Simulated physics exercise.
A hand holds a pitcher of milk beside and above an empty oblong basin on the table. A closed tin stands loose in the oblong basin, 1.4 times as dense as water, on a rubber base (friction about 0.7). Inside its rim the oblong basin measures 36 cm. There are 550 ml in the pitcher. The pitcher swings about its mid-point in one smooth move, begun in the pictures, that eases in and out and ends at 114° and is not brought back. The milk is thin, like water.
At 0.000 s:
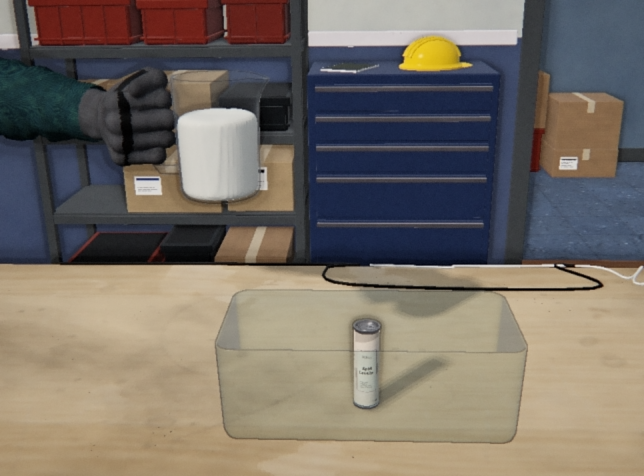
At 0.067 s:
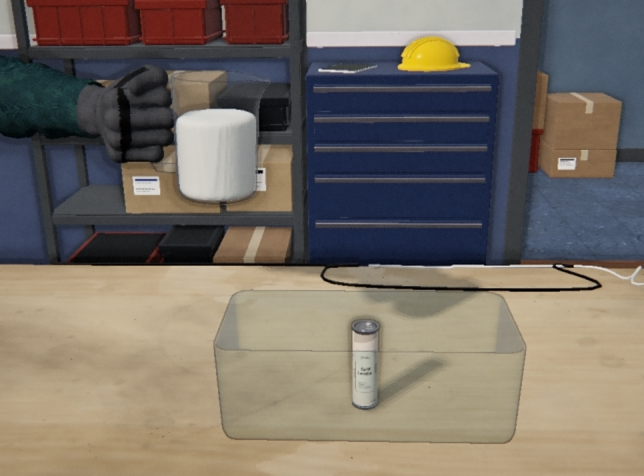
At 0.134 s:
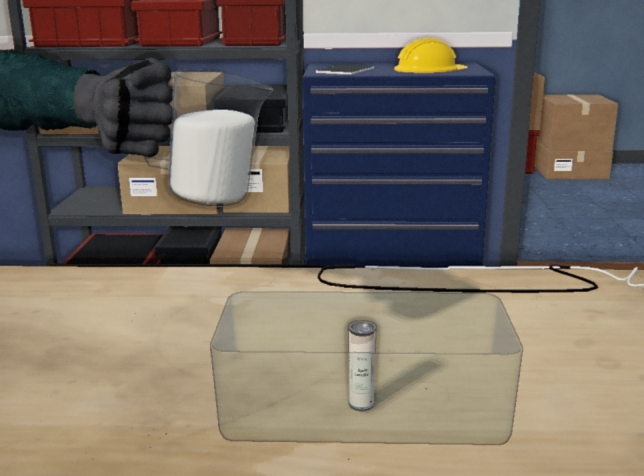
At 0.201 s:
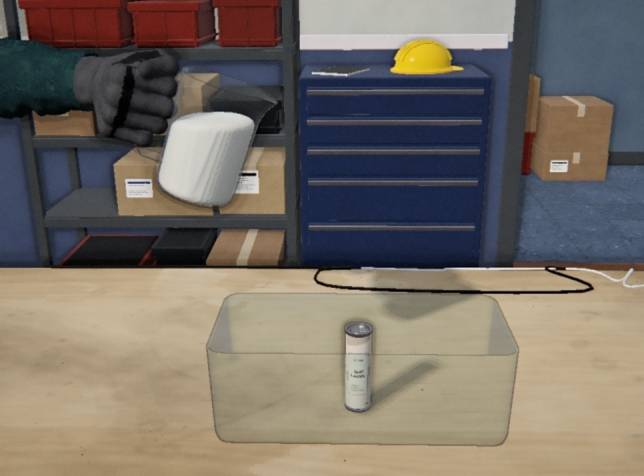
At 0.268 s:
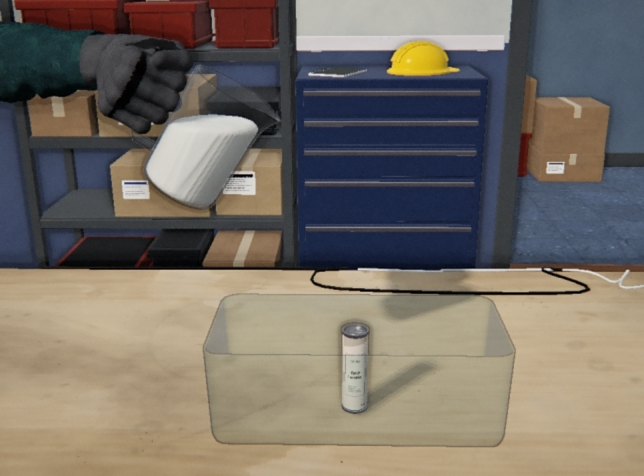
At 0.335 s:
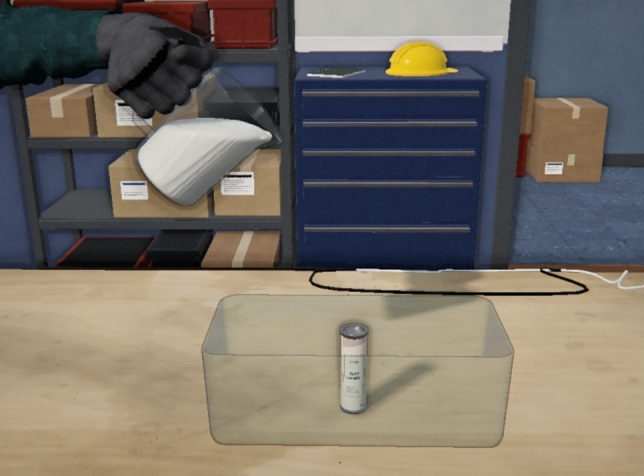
In a workshop or storeroom, seen from slightly above across a pale wooden tabletop, shelves of cardboard boxes and red bins stand beside a blue drawer cabinet topped with a yellow hard hat. A dark-gloved hand at upper left is by a clear container of white liquid, above and left of a see-through basin holding a small, pale tin. The container tilts steadily rightward, while the view drifts slightly.
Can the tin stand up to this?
The tin goes over.
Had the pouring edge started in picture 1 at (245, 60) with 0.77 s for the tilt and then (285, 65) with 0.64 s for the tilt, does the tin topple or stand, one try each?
First it remains upright; then it stays up.
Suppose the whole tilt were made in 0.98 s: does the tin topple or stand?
Then it topples.
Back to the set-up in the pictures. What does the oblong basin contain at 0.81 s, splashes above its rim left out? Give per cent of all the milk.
About 60 per cent.
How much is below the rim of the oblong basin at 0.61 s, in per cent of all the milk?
Near 5 in a hundred.
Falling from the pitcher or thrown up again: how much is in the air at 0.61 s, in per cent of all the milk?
Some 34 per cent.
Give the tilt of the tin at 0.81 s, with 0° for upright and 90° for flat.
It is at some 0°.
After 0.61 s the tilt is 104° and 61 per cent is still to pour; the tin stands where it began.
After 0.81 s the tilt is 114° and 12 per cent is still to pour; the tin stands 2 cm from where it began.
After 1.02 s the tilt is 114° and 0 per cent is still to pour; the tin leans 36°.
After 1.25 s the tilt is 114° and 0 per cent is still to pour; the tin lies on its side.
In the end the tin lies on its side.
